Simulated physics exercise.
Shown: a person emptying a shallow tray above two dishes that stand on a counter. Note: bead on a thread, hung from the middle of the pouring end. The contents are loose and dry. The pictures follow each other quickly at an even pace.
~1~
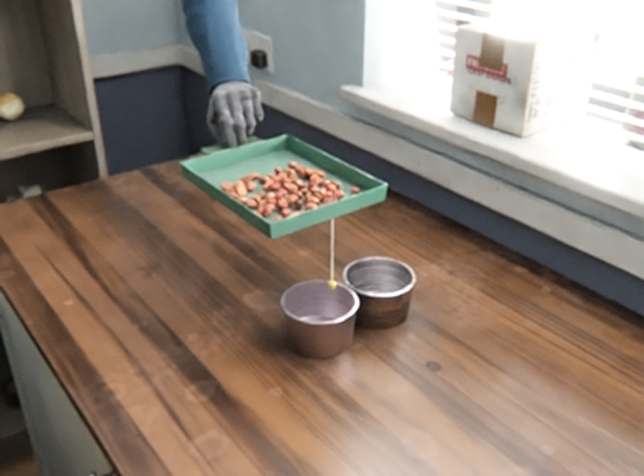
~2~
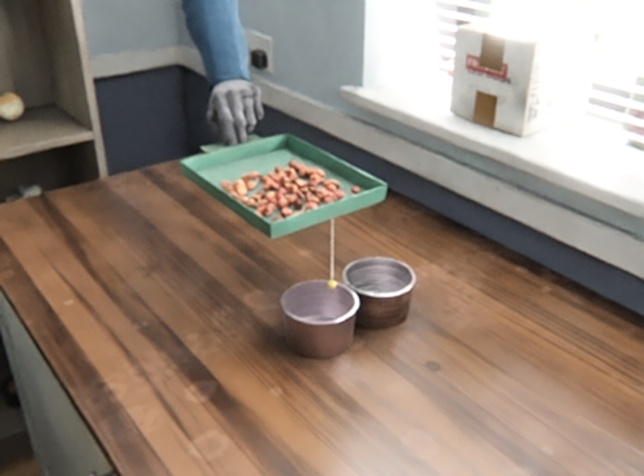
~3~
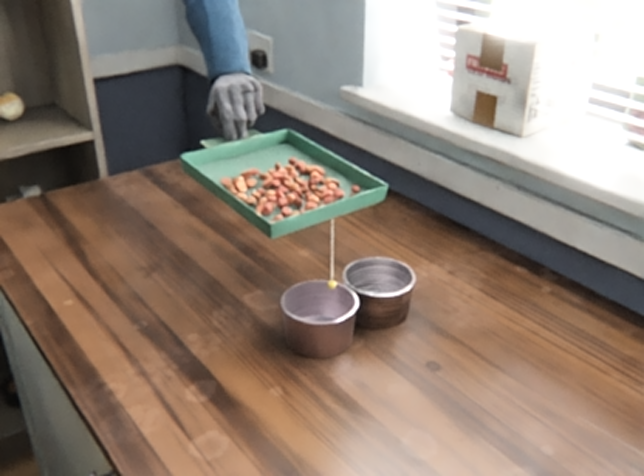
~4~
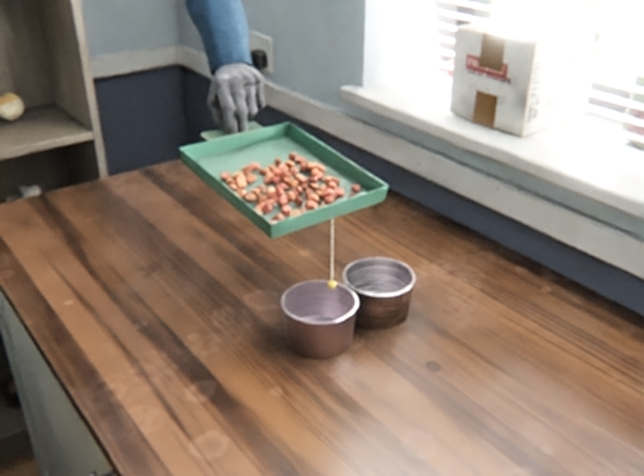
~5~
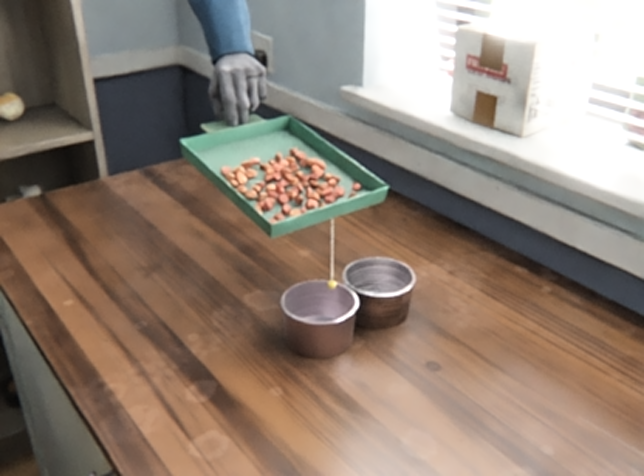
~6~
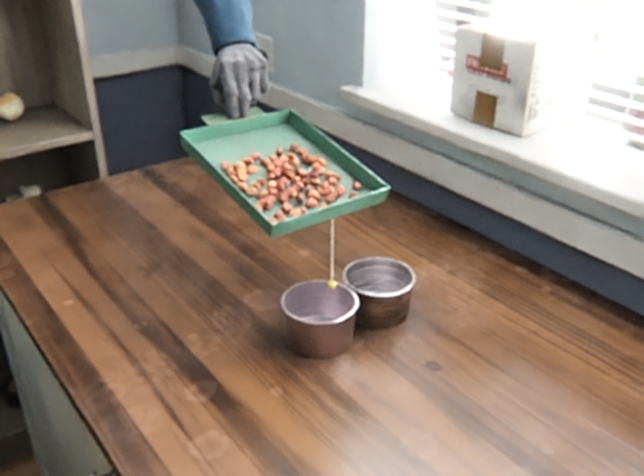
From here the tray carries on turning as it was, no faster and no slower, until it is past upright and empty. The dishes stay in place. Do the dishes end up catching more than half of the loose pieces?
I expect the catch to be short of a majority.
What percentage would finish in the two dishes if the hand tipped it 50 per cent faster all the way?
I'd put it at some 20 per cent.
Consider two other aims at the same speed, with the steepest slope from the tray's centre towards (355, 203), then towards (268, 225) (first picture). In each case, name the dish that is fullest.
Going by the two slopes in order, it's the right-side one and then the left-side one.
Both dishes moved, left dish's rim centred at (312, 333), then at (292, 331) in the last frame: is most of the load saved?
Catch, run one: Past the halfway mark; run two: Past the halfway mark.
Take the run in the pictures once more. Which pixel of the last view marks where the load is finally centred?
Once it all stops, the middle lies near (379, 350).
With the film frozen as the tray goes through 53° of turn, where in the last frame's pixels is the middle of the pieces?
Near the pixel (320, 187).
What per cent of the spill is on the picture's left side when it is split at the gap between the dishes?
Left share: Close to 20 %.
Shortly afterwards, tray tipped steeply; the whole lot on the tray.
Next, tray tipped right over; all but a few on the tray; only a few outside both; a little in the air.
Some moments later, tray tipped past a quarter turn; only a few in the left dish; a little in the right dish; the bulk outside both; only a few in the air.
In the end, tray tipped past a quarter turn; only a few in the left dish; a little in the right dish; the bulk outside both.
